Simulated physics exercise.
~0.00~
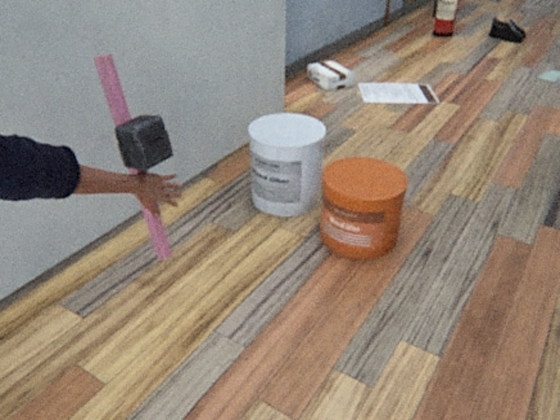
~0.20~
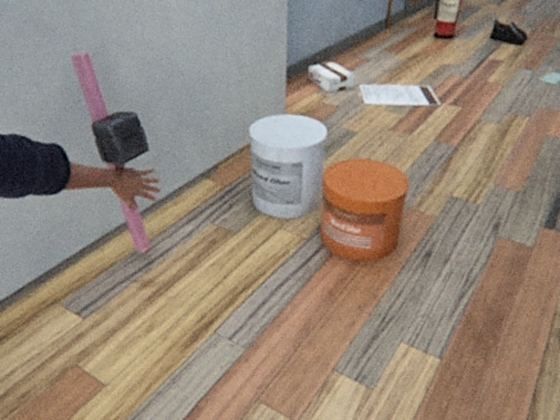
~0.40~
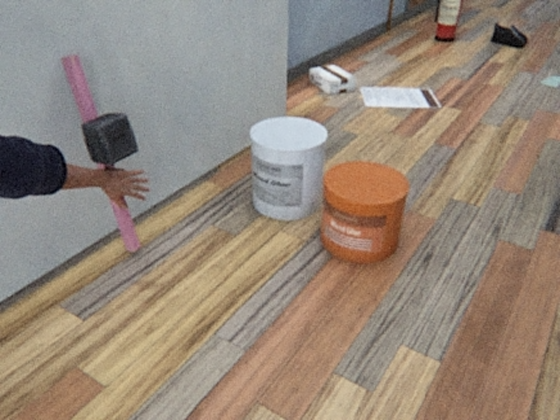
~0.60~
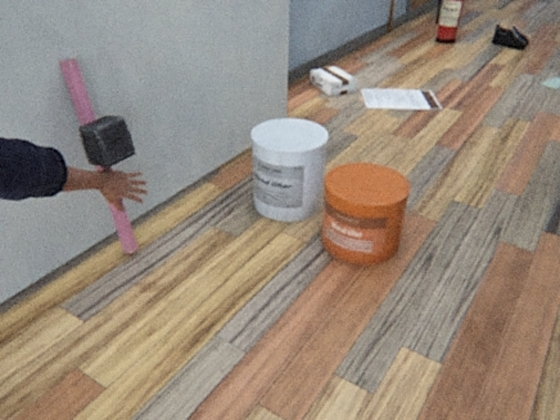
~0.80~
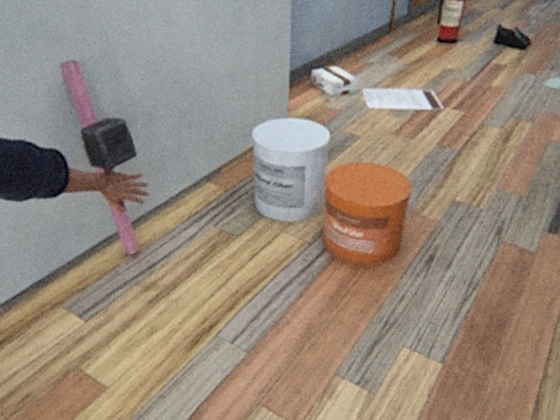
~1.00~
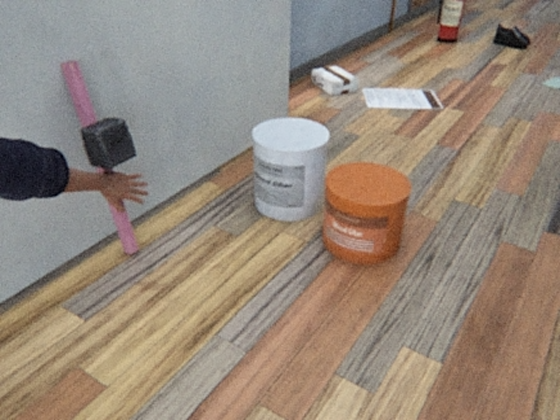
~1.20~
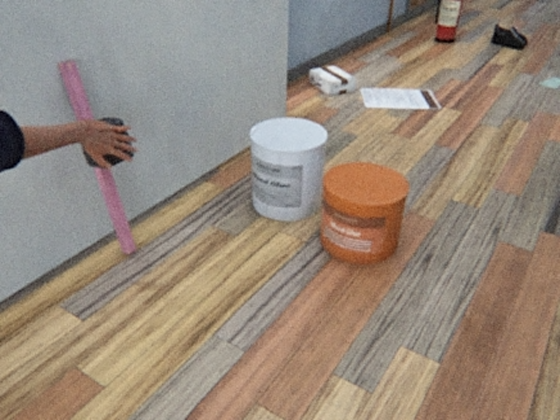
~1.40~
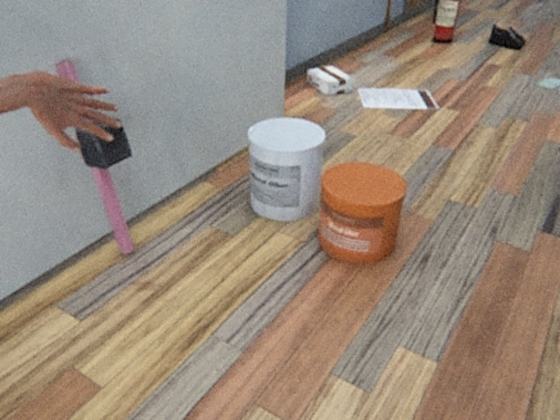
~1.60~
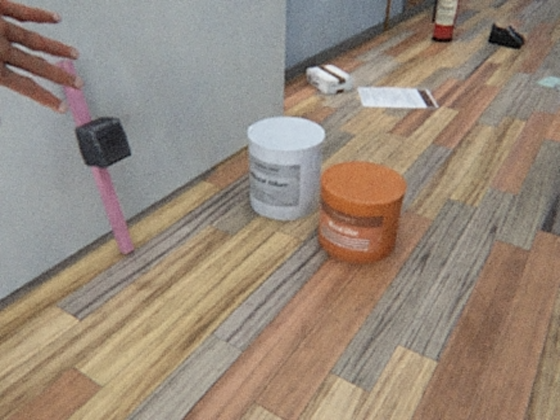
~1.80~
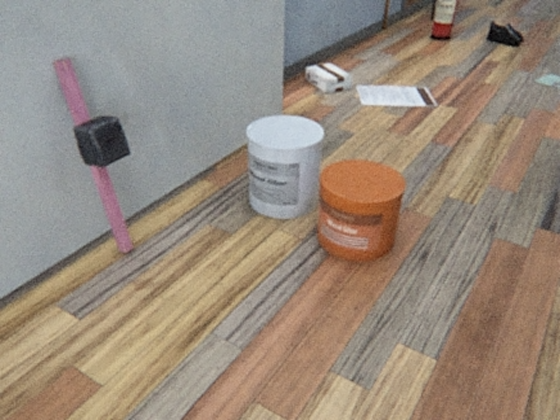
A hand leans a pink pole against the wall, lets go and withdraws, leaving it leaning.
